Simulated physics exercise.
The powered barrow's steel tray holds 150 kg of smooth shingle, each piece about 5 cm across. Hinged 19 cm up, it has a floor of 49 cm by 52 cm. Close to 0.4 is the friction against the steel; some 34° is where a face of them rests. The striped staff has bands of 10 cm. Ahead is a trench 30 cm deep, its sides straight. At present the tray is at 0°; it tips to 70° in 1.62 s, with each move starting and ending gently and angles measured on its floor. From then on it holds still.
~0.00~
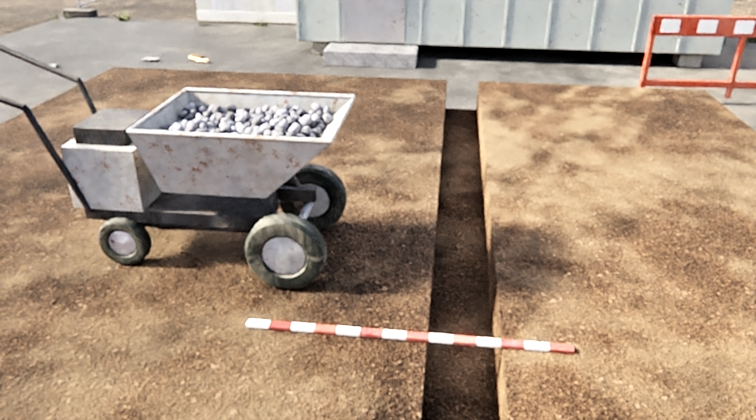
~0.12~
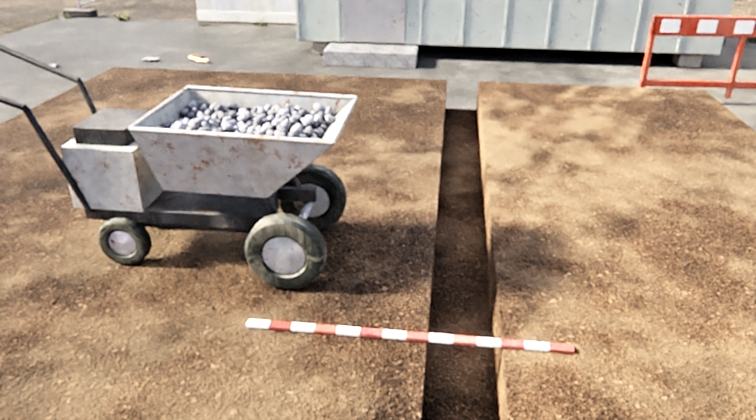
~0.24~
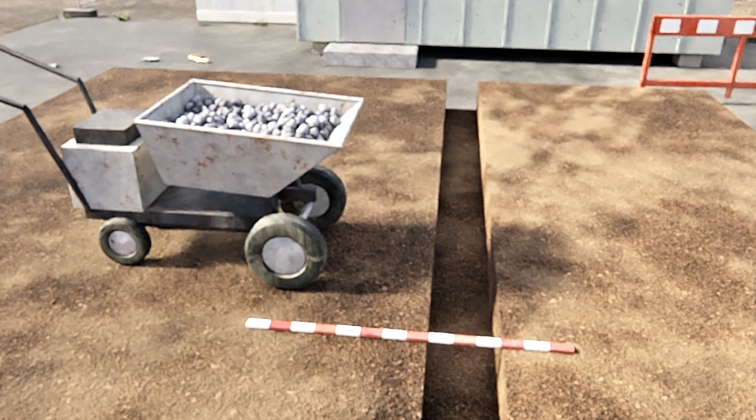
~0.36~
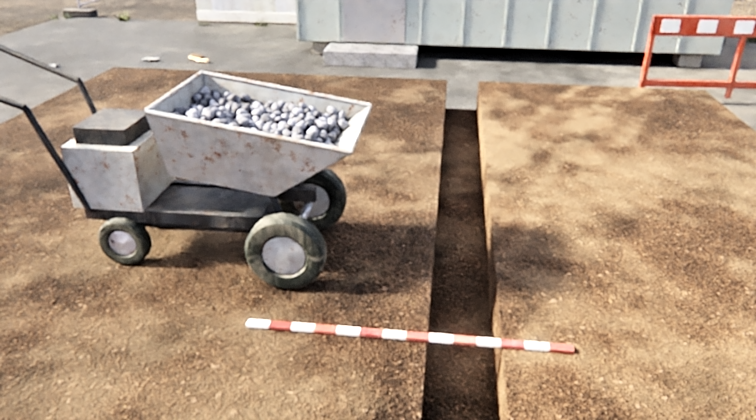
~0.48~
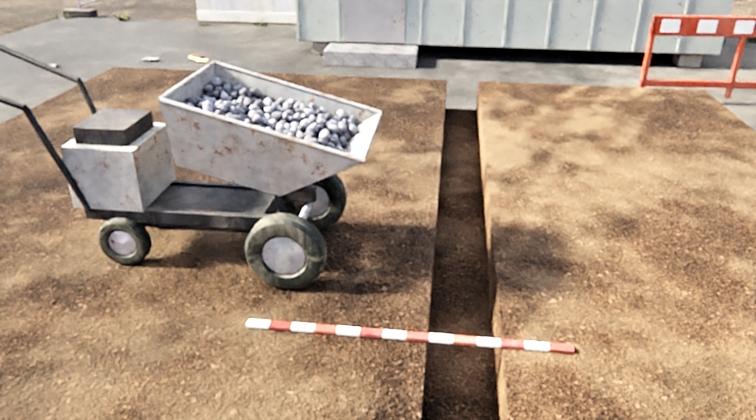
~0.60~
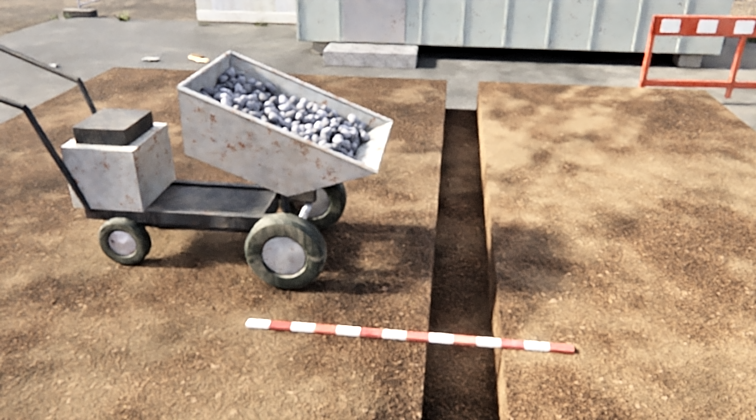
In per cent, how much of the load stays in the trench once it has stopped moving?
I would say about 97 per cent.
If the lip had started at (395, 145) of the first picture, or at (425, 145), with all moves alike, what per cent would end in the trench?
I'd say some 30 per cent and some 10 per cent.
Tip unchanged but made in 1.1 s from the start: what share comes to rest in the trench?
Then some 95 per cent would.
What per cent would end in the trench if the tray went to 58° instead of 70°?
I'd expect around 95 in a hundred.
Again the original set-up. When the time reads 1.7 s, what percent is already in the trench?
Close to 65 per cent has got there by then.
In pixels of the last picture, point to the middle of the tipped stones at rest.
Their middle is at about (464, 298).
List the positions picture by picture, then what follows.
In the first picture, the tray is at 0°, its lip at (331, 142); the top of the load is at (274, 118).
In the second picture, lip at (334, 143), floor tilted 1°, highest stones at (250, 117); the stones move at 0.2 m/s on average.
In the third picture, lip at (341, 146), floor tilted 4°, highest stones at (223, 109); the stones move at 0.3 m/s on average.
In the fourth picture, lip at (351, 152), floor tilted 9°, highest stones at (210, 98); the stones move at 0.4 m/s on average.
In the fifth picture, the tray is at 15°, its lip at (364, 161); the top of the load is at (221, 89); the stones move at 0.5 m/s on average.
In the sixth picture, lip at (377, 172), floor tilted 22°, highest stones at (230, 81); the stones move at 0.6 m/s on average.
After 1.2 s the floor is at 59°; 99 % in the tray, 1 % short of the trench; the foremost stones are at (437, 231).
After 1.7 s the floor is at 70°; 31 % in the tray, 1 % short of the trench, 67 % in the trench, 1 % past the trench; the foremost stones are at (514, 272).
After 2.1 s the floor is at 70°; 5 % in the tray, 91 % in the trench, 3 % past the trench; the foremost stones are at (575, 273).
After 4.0 s the floor is at 70°; 0 % in the tray, 97 % in the trench, 3 % past the trench; the foremost stones are at (600, 274).
